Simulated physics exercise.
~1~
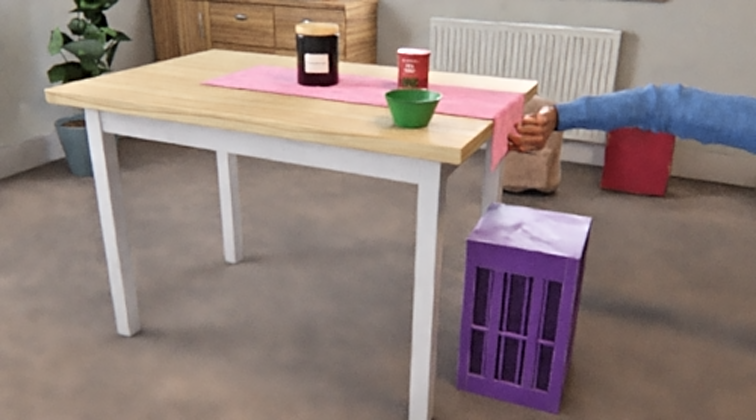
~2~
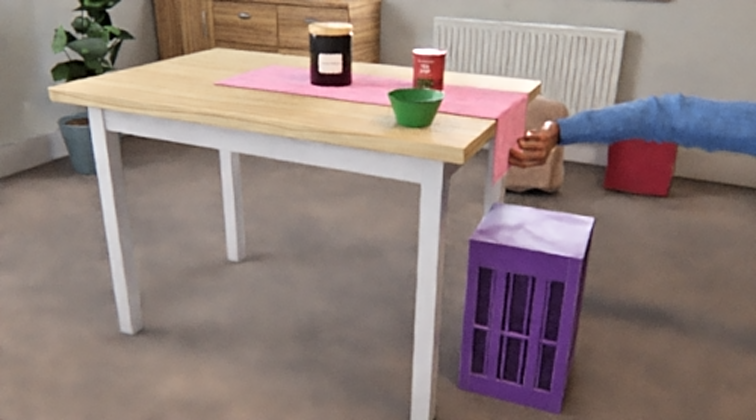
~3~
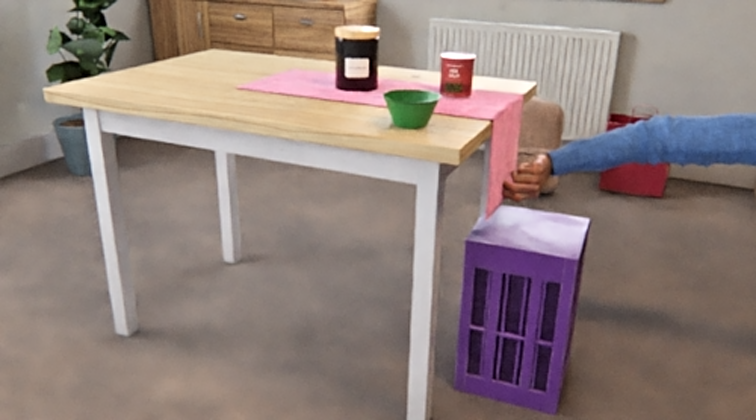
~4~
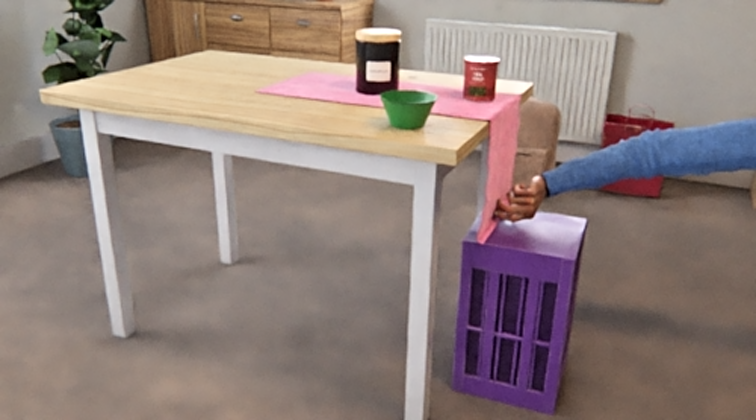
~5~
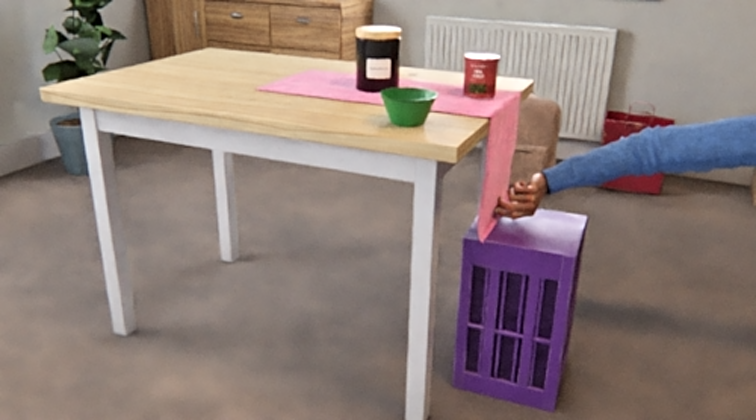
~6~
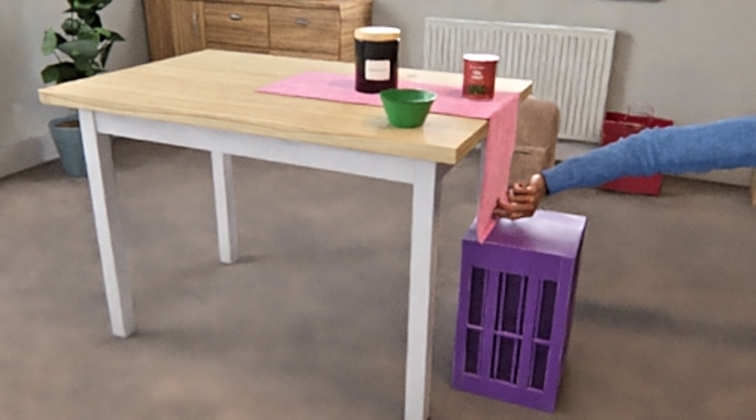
A hand pulls the pink cloth down to the purple crate, carrying the tin and canister right.
